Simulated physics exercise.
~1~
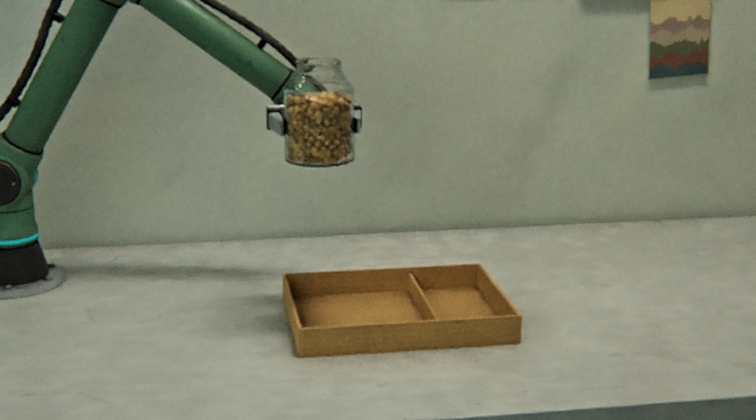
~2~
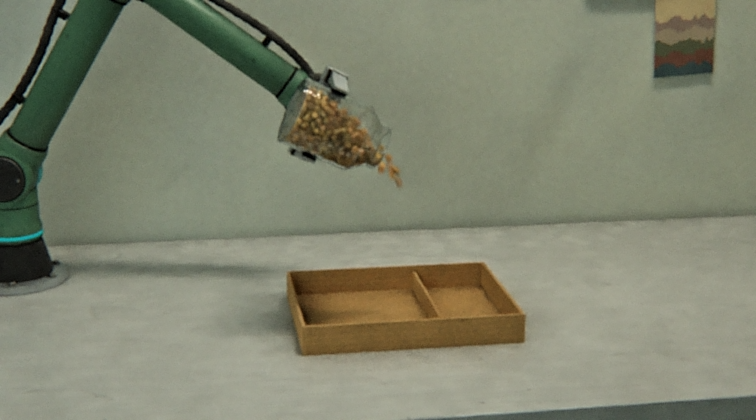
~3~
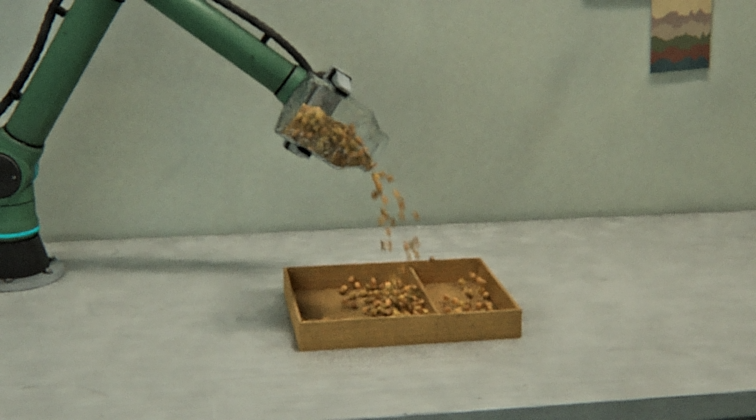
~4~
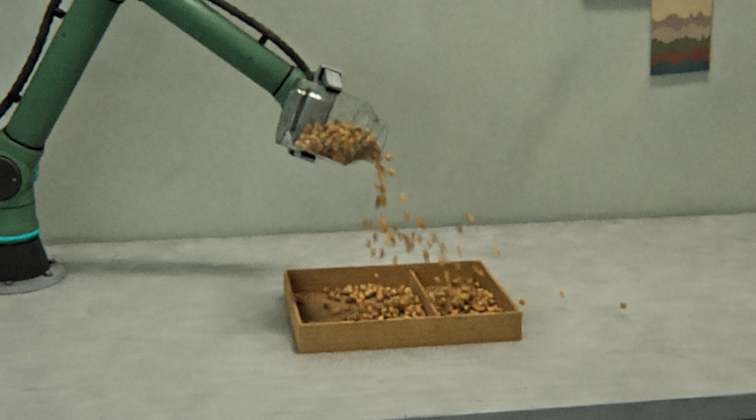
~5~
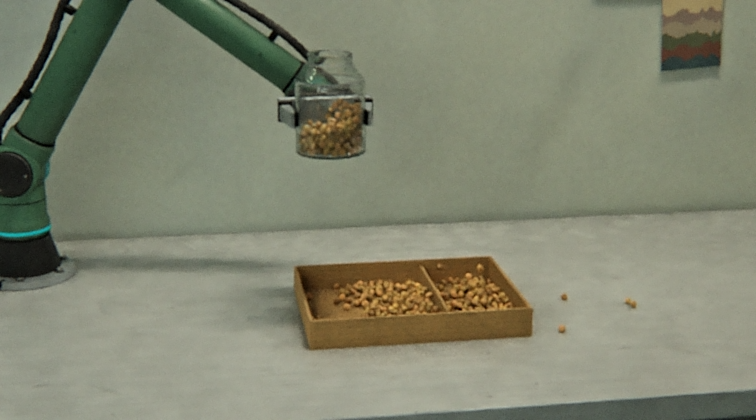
Green robot arm tipping a glass jar, pouring chickpeas into a divided wooden tray, spilling a few, then righting the part-full jar.
